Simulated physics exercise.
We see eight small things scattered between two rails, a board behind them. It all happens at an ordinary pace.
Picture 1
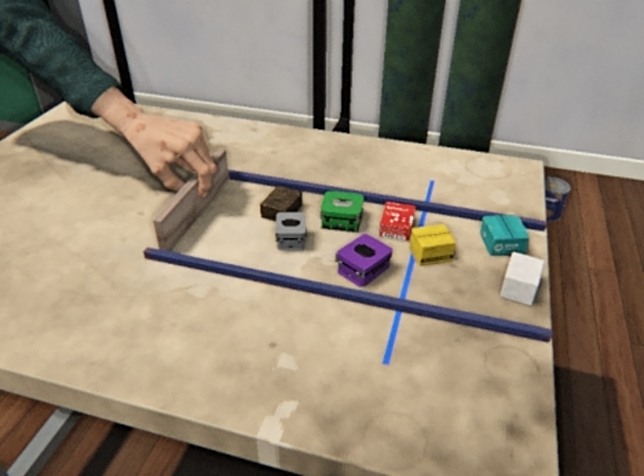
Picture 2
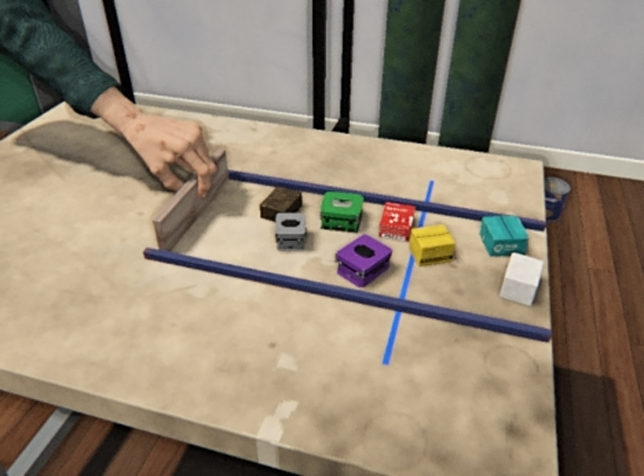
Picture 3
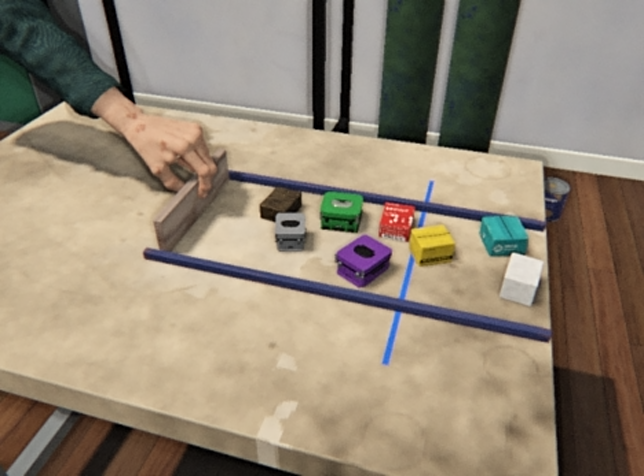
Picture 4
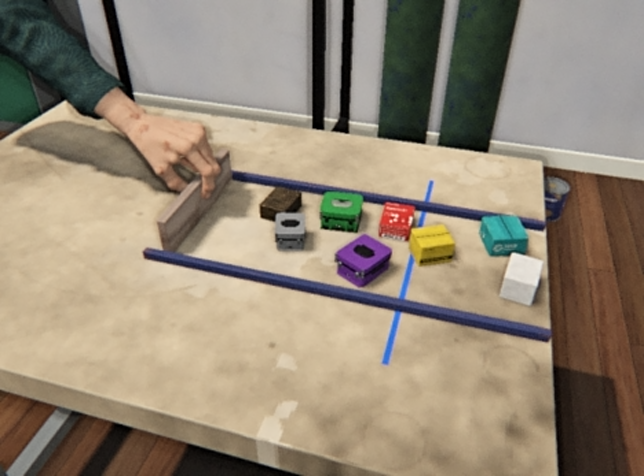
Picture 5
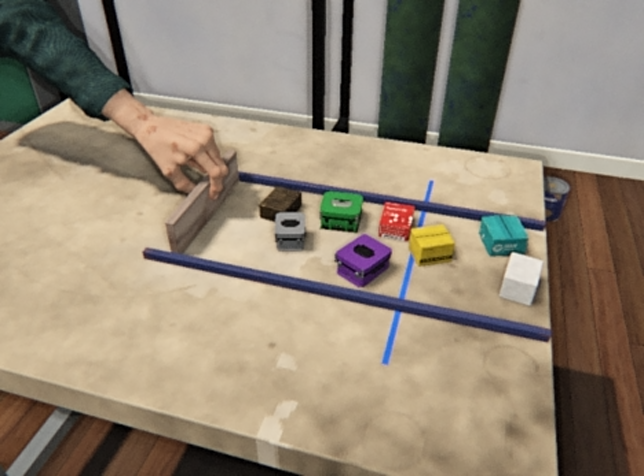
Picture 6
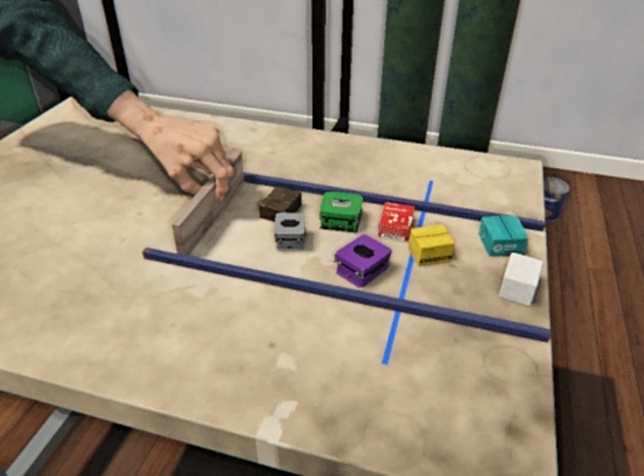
A hand in a dark green sleeve holds a wooden board on edge at the left of a pale tabletop, seen from above at an angle by a still camera. Between two dark blue rails sit brown, grey, green, purple, red and yellow objects, with turquoise and white ones beyond a blue line. The hand stays nearly still, then slides the board slightly right, touching none of them.
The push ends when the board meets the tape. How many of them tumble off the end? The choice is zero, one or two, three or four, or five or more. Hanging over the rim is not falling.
The number that fall off is zero.
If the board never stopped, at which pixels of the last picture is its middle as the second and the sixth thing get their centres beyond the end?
Near (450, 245) and (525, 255).
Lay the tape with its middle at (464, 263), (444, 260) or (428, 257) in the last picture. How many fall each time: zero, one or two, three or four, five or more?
One after another: One to two; 1 or 2; just one or two.
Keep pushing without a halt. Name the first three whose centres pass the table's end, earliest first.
In order: The turquoise box, then the red box, then the white block.
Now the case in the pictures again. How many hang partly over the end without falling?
It comes to 1.
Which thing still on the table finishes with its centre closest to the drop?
Foremost is the turquoise box.
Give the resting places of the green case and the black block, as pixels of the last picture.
The green case at (470, 235), the black block at (433, 231).
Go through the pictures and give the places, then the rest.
White block (522, 279); turquoise box (504, 235); yellow box (432, 245); board (195, 197); tape (414, 254), in the first picture.
Turquoise box (504, 236); green case (342, 212), in the second picture.
Yellow box (431, 245); board (195, 198), in the third picture.
White block (521, 279); purple case (364, 261), in the fourth picture.
Turquoise box (503, 236); red box (397, 221), in the fifth picture.
White block (521, 279); turquoise box (503, 236); yellow box (431, 245); board (212, 201); tape (413, 254), in the sixth picture.
Soon after, none off yet; white block at rest near (521, 279); turquoise box at rest near (503, 236); yellow box at rest near (431, 245).
After that, none off yet; white block at rest near (521, 279); turquoise box at rest near (503, 236); yellow box moving near (434, 248).
And then, none off yet; white block at rest near (521, 279); turquoise box displaced a little near (516, 239); yellow box displaced a little near (442, 252).
In the end, the number that fall off is zero.
